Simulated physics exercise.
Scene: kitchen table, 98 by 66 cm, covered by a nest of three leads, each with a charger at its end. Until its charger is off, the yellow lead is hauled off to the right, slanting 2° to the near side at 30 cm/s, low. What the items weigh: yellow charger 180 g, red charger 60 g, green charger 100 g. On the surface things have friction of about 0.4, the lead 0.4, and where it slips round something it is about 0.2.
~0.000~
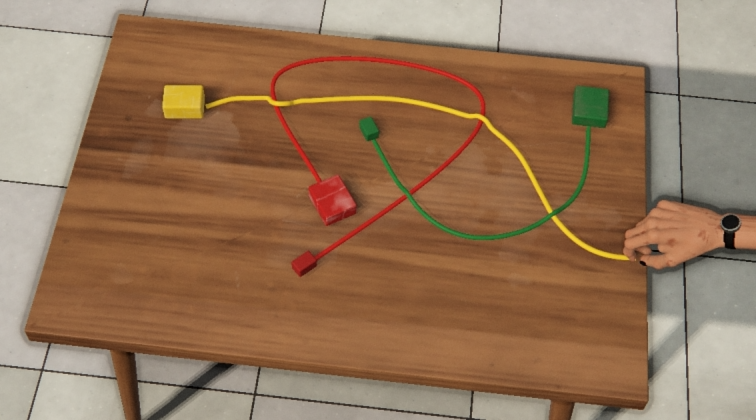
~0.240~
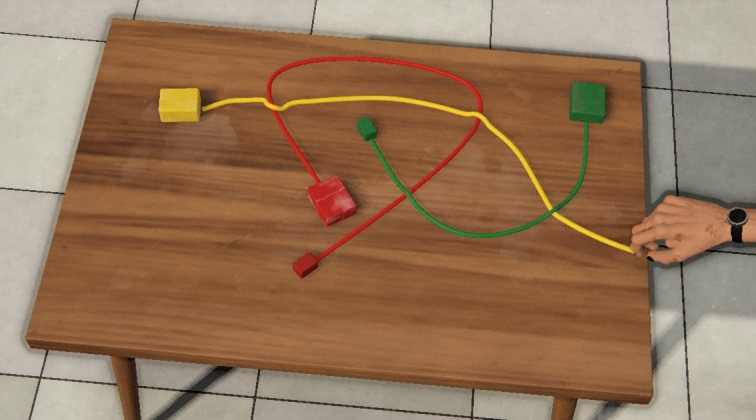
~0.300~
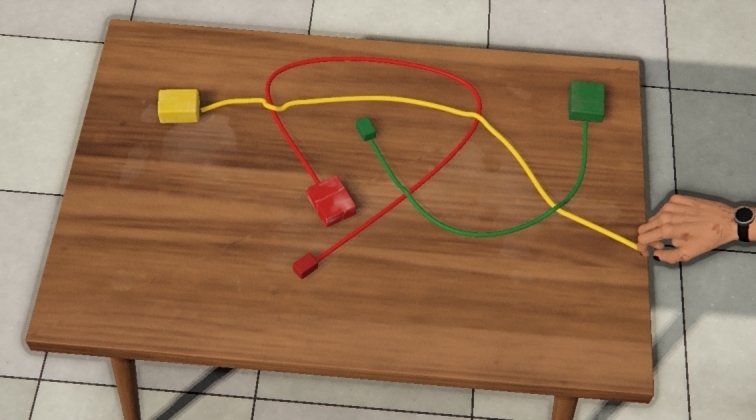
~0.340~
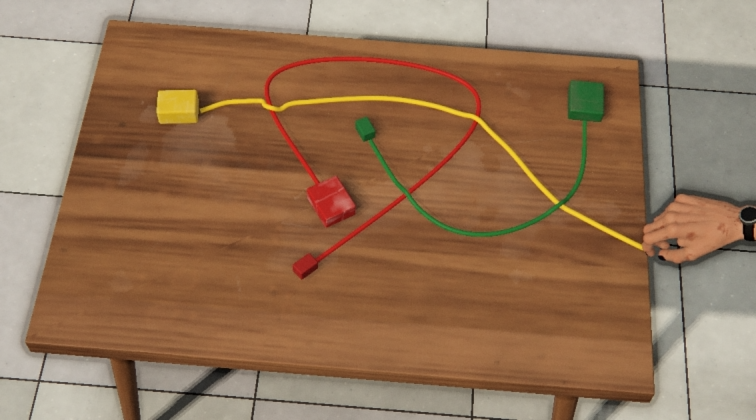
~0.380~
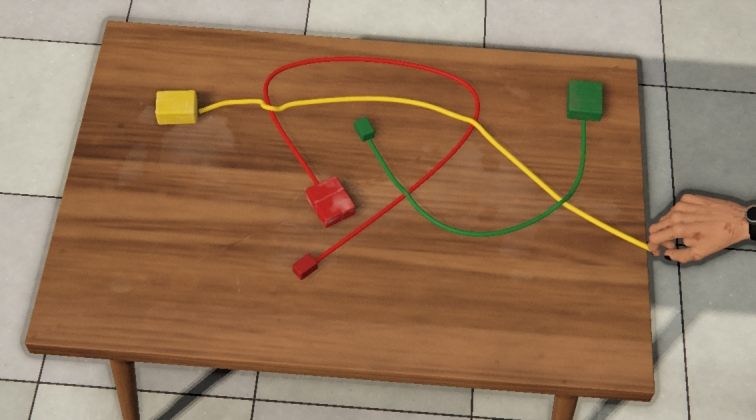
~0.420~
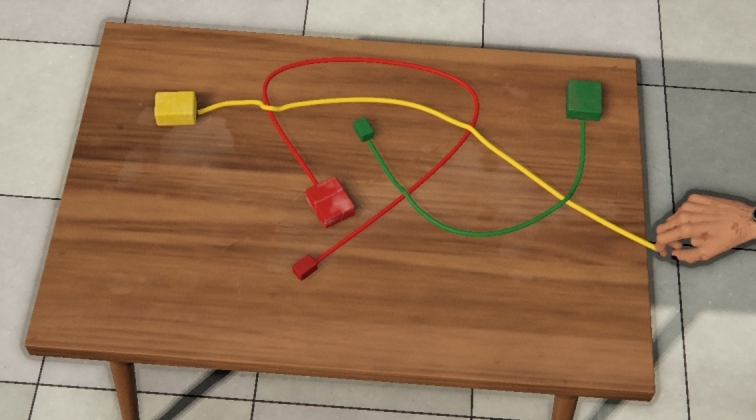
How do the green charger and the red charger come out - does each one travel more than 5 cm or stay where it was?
Green charger: Travels farther. Red charger: Stays where it was.
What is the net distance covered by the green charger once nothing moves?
Lab note - green charger: Off the top.
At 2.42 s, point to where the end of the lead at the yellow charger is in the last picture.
(491, 178), give or take.
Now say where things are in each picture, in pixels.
Green charger (592, 102); red charger (332, 195); crossings (270, 93) yellow over red, (407, 193) green over red, (483, 107) yellow over red, (553, 214) green over yellow; yellow lead runs through (526, 165) (453, 111) (356, 98) (259, 98); grip (636, 258), in the first frame.
Yellow lead runs through (450, 110) (255, 100); grip (643, 254), in the second frame.
Yellow lead runs through (449, 110) (254, 100); grip (649, 253), in the third frame.
Yellow lead runs through (448, 110) (253, 101); grip (654, 253), in the fourth frame.
Yellow lead runs through (447, 113) (252, 101); grip (660, 253), in the fifth frame.
Green charger (585, 96); red charger (330, 198); yellow lead runs through (527, 172) (447, 118) (351, 100) (251, 102); grip (667, 253), in the sixth frame.
By 1.4 s, the yellow lead's tail end at (315, 141); yellow charger 21 cm off its start, green plug 10 cm off its start.
By 2.4 s, the yellow lead's tail end at (491, 178); yellow charger 52 cm off its start, green plug 10 cm off its start.
By 3.4 s, the yellow lead has left the top; green charger 2 cm off its start at (593, 101), yellow charger 82 cm off its start at (647, 193), green plug 13 cm off its start at (414, 177).
By 4.4 s, the yellow lead has left the top; green charger over the edge, yellow charger over the edge, green plug over the edge.
By 4.9 s, the yellow lead has left the top; green charger over the edge, red charger 0 cm off its start at (330, 198), yellow charger over the edge, green plug over the edge.
